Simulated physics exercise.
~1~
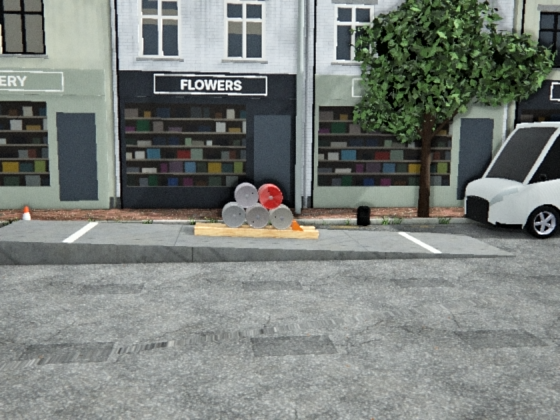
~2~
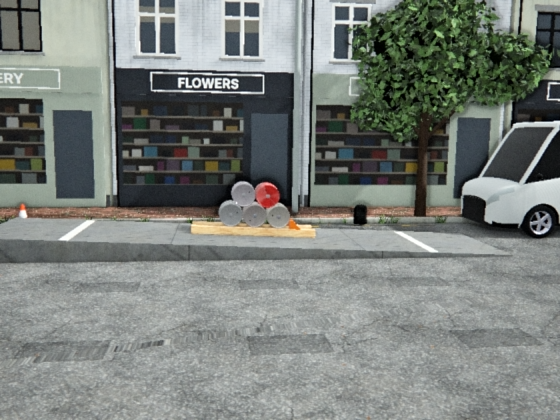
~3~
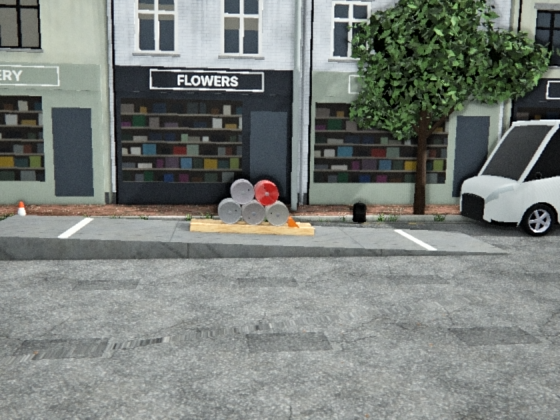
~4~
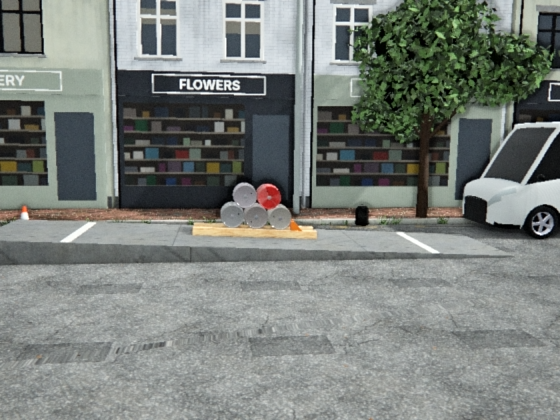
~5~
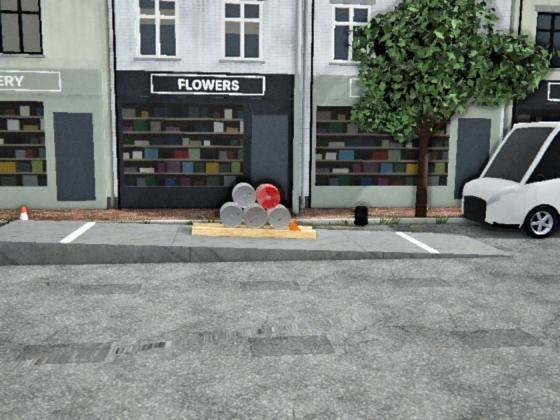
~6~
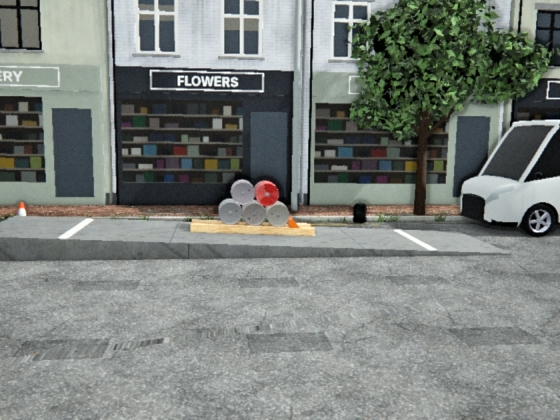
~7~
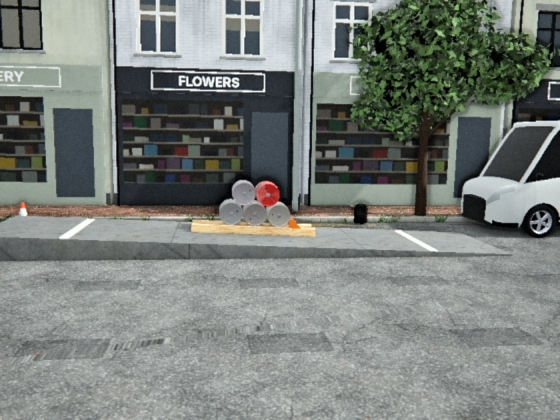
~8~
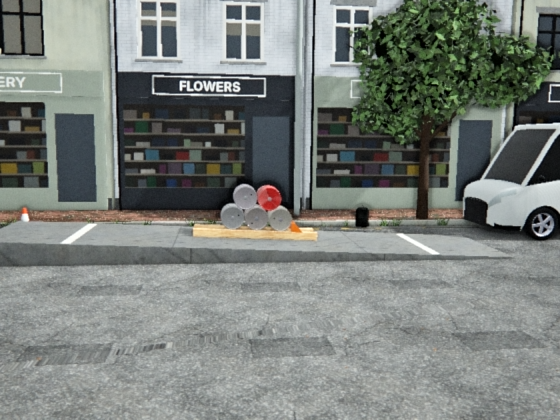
Outside a flower shop, five stacked kegs, one red on the upper row, resting motionless on timber bearers between white lines.
